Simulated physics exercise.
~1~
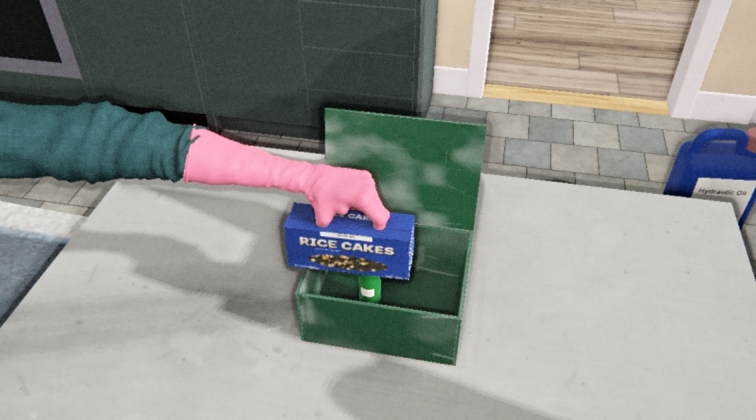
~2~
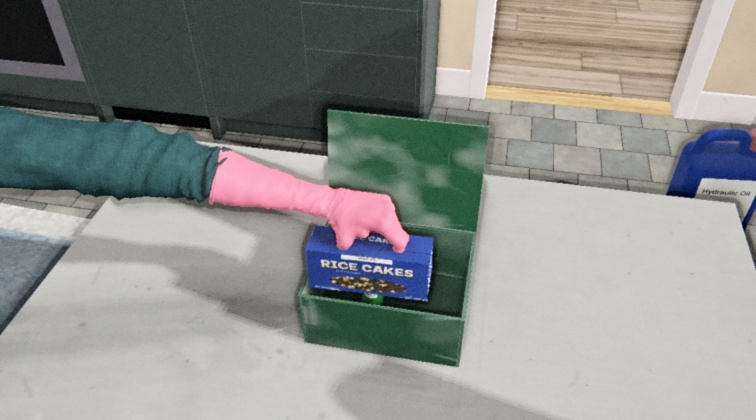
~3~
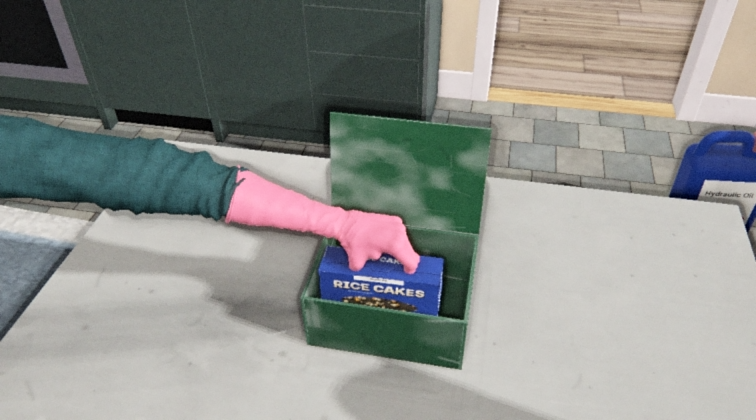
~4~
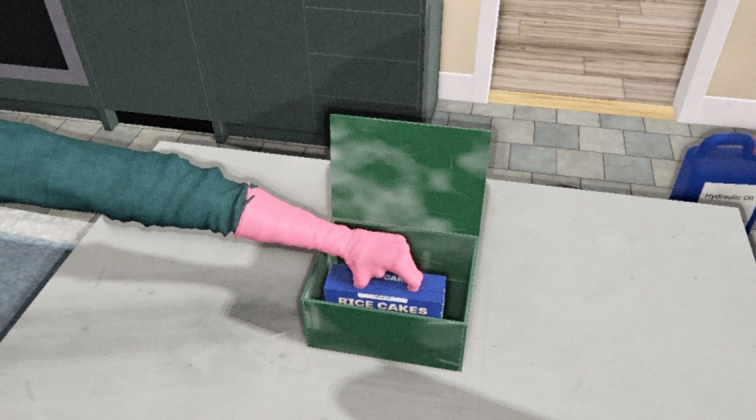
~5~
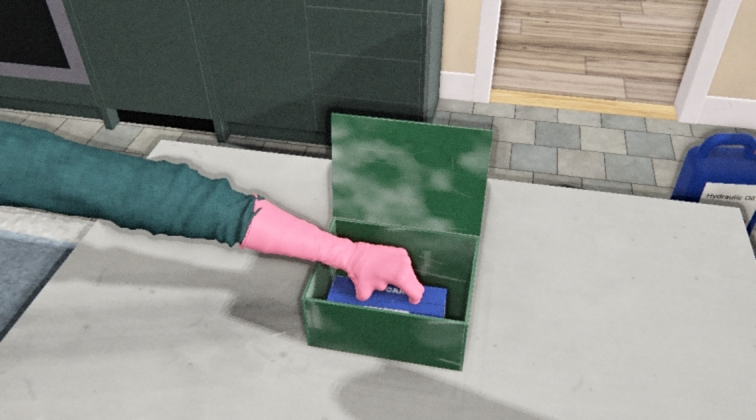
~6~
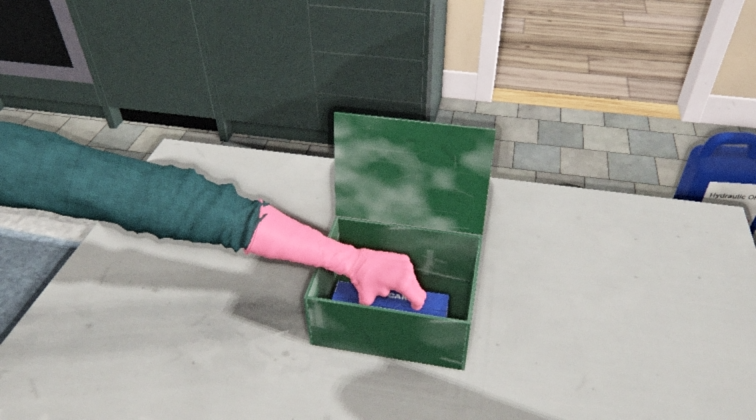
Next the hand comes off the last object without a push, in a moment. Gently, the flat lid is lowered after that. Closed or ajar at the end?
The lid reaches the rim.
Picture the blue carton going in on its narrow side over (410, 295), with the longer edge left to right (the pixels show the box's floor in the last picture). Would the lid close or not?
Then it comes fully down.
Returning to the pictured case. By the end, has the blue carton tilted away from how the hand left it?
It stays as placed.
Then, 1.50 s after the last picture, lid 66° above the rim.
Then, 1.90 s after the last picture, lid 24° above the rim.
At rest, lid shut; both in place. Seen from the same camera at the end, blue carton near (390, 317).
